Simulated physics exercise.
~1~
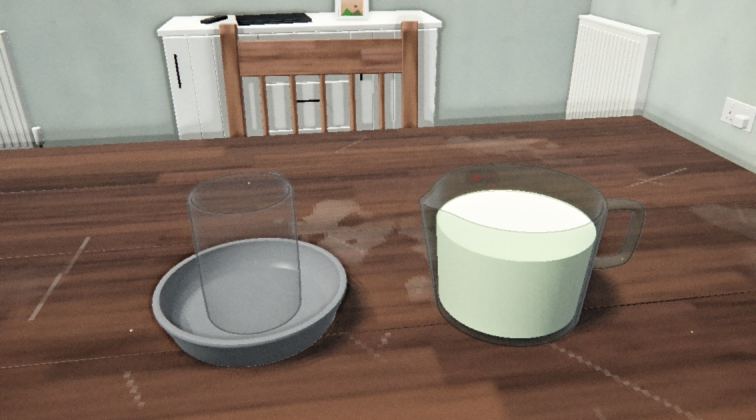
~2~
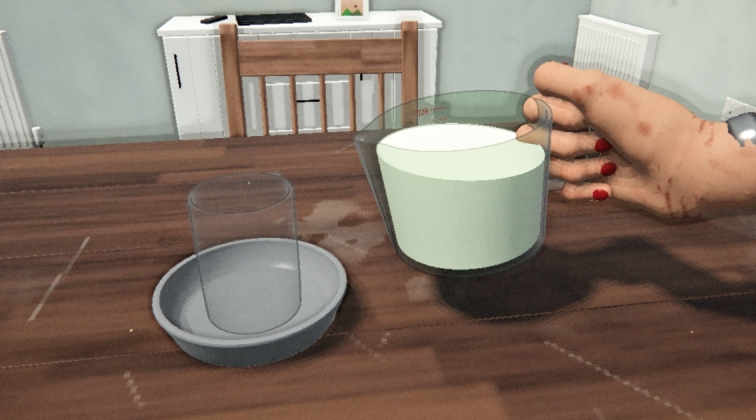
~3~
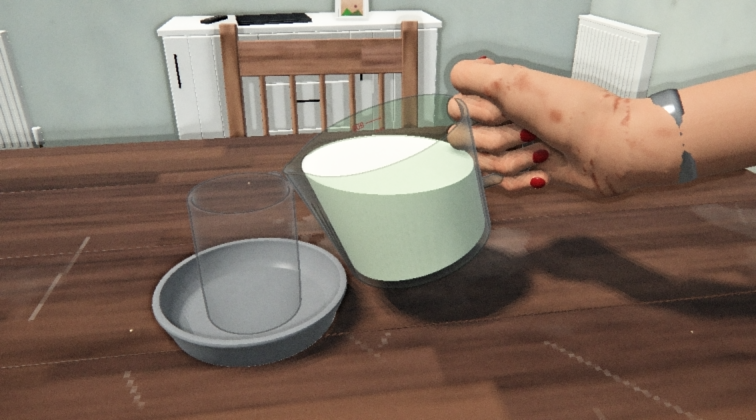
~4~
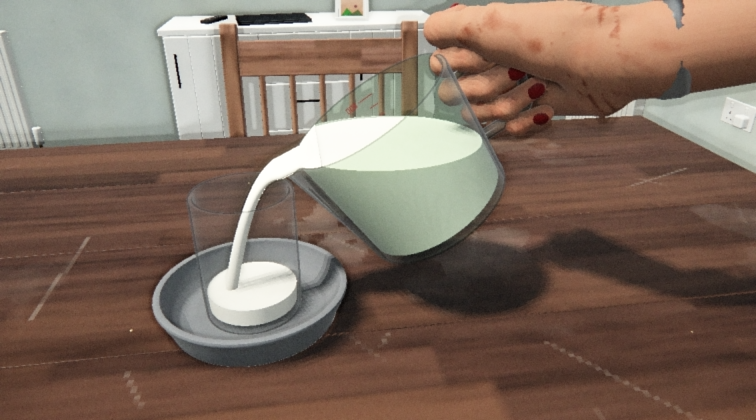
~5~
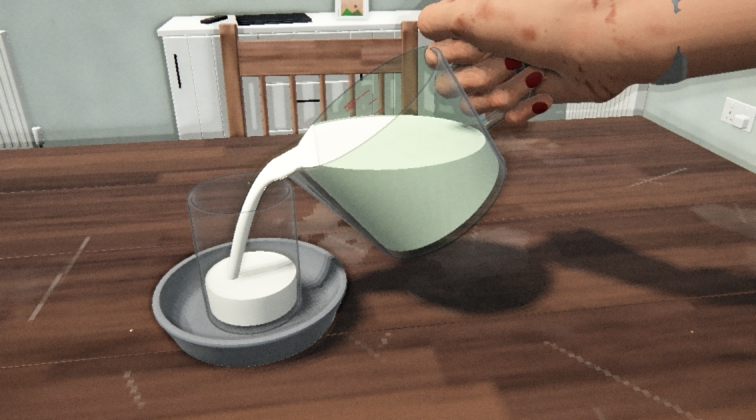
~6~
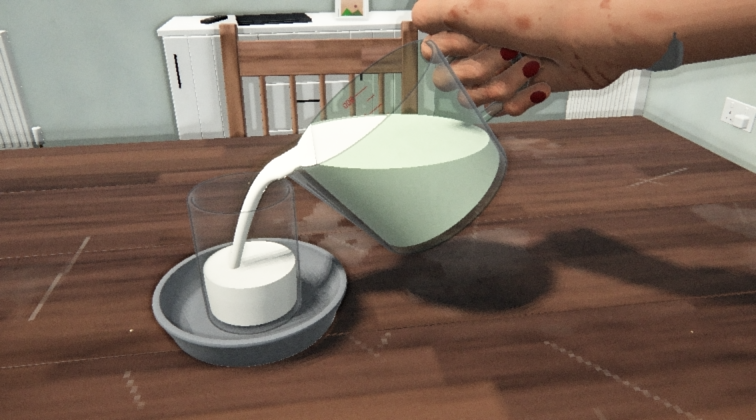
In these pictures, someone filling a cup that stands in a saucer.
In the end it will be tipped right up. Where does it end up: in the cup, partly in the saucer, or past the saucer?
Past the saucer.
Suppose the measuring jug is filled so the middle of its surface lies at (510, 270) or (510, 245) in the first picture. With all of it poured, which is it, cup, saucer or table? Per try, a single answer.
In turn: Stays in the cup, saucer too.
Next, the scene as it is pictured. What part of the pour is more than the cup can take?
Result: Close to 50 per cent.
Next, the cup is full to the brim; the saucer is wet, with room to spare.
After that, the cup is full to the brim; the saucer is full and running over.
Finally, the cup is full to the brim; the saucer is full and running over.
